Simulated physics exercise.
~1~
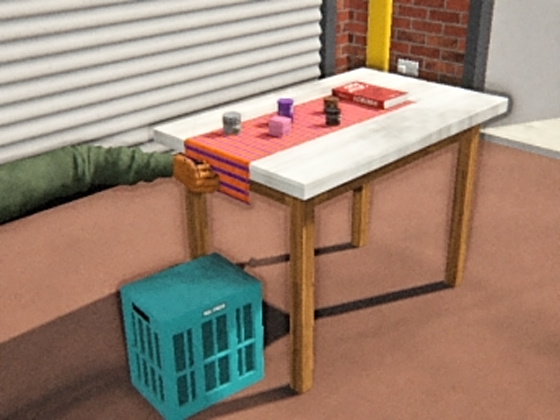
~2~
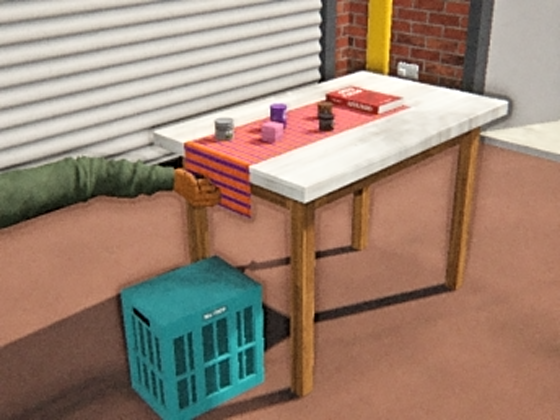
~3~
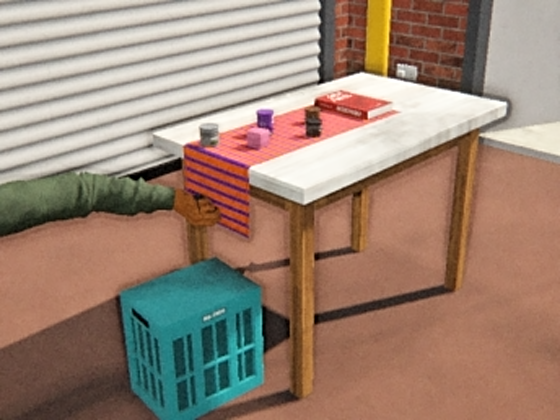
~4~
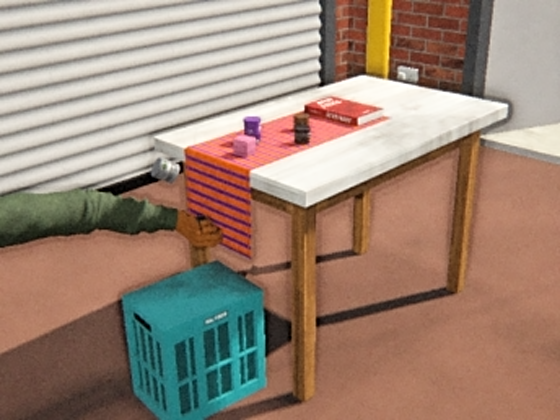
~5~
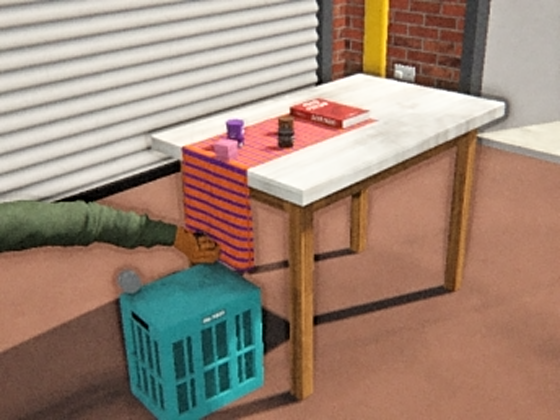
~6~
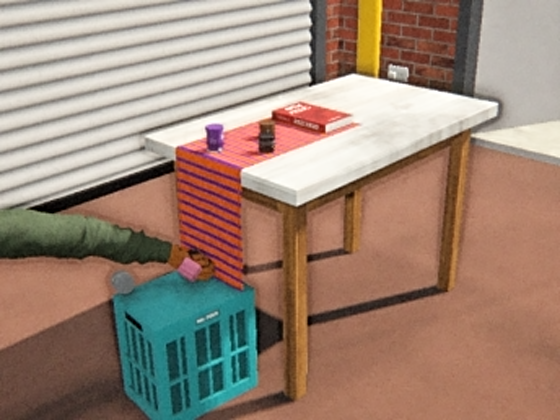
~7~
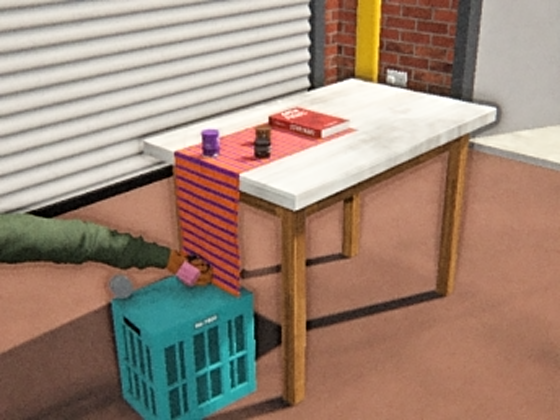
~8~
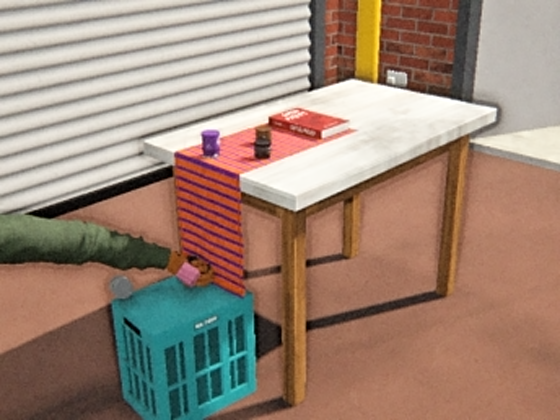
The video shows a hand pulling a striped orange cloth down over the left edge of a white-topped table, carrying small objects along; a grey pot and then a pink cube drop off, while the purple can, black pot and red book remain on top as the cloth stops.
